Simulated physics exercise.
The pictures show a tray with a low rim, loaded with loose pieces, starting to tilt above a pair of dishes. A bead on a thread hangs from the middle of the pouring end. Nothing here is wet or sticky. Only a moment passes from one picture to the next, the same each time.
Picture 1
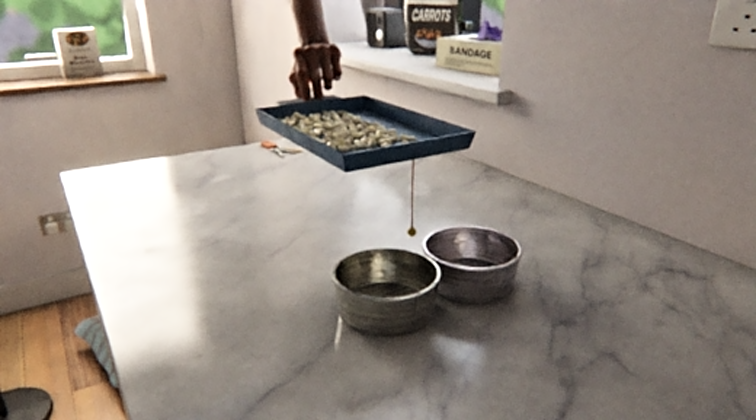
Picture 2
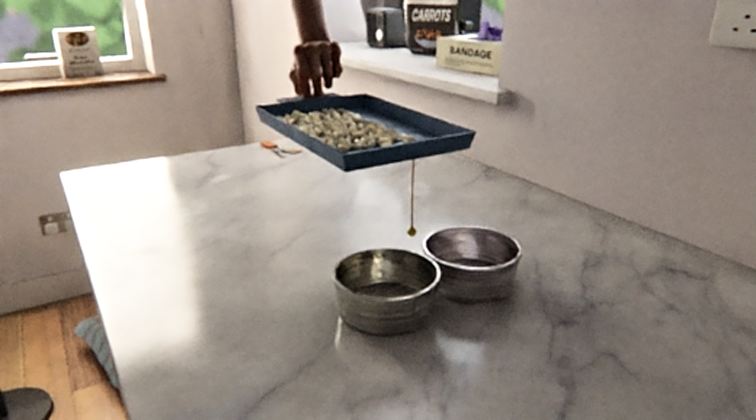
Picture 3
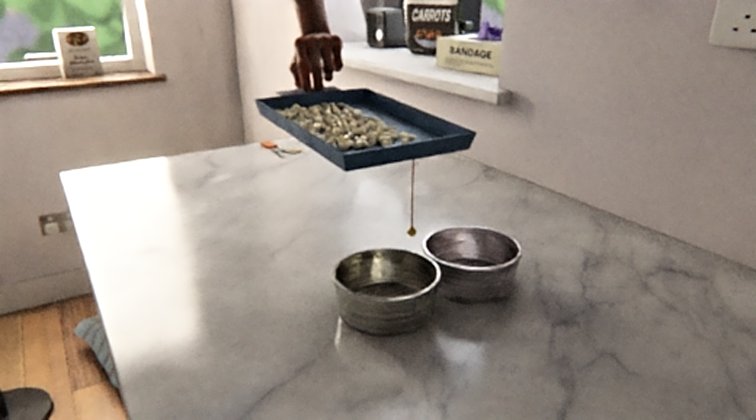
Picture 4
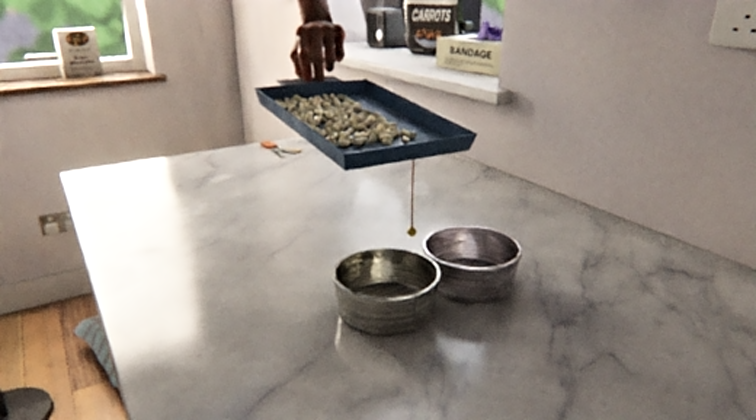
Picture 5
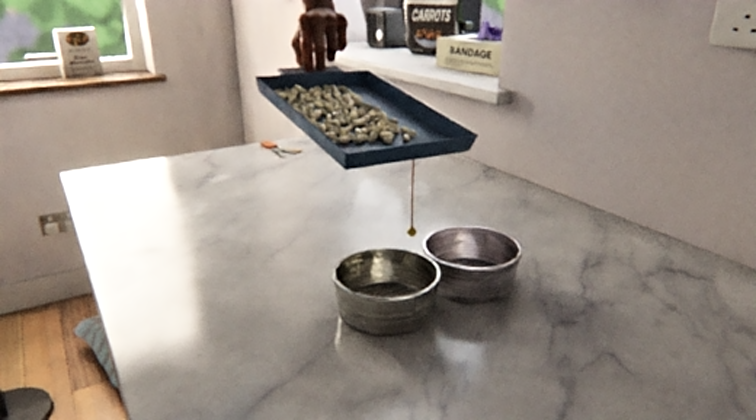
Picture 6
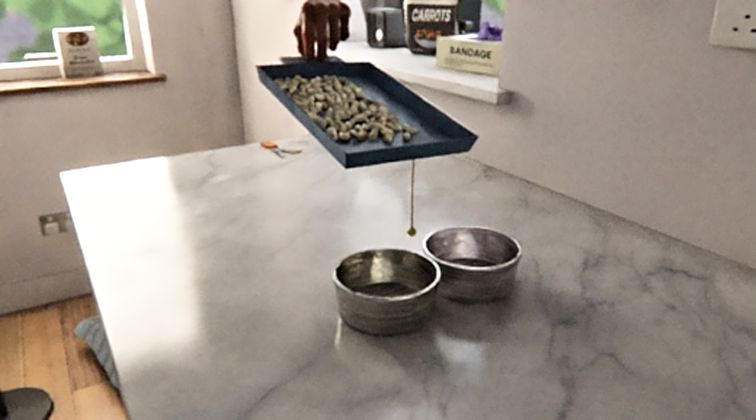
We see a hand at the back of a blue tray of pale, loose pieces above two metal bowls on a marble surface; the tray's far side gradually rises, tilting it slightly toward the front, while the bowls stay still.
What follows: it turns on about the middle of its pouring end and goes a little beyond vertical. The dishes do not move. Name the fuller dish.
Fuller: The right-hand dish.
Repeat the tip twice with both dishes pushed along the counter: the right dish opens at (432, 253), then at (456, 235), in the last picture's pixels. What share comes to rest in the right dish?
Roughly 50 per cent, and 50 per cent.
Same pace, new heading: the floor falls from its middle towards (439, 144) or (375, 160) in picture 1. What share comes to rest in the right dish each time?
Near 60 % and 0 %.
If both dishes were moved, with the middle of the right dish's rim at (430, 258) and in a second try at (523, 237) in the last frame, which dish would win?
The first try: The right one. The second: The dish on the left.
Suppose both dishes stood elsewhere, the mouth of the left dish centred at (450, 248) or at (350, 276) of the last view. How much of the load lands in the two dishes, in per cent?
About 80 and 60 per cent.
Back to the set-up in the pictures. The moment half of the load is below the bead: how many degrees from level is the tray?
At about 105°.
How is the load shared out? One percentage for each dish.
For the left dish some 10 %, for the right dish some 70 %.
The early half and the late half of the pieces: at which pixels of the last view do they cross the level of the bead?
At about (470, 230), then at (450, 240).
Soon after the last picture, tray tipped steeply; all on the tray.
A little later, tray tipped right over; nearly all on the tray; a stray few in the left dish; a small part in the right dish; a stray few outside both; a stray few in the air.
Later still, tray tipped past a quarter turn; a small part in the left dish; most in the right dish; a small part outside both.
At rest, tray tipped past a quarter turn; a small part in the left dish; most in the right dish; a small part outside both.
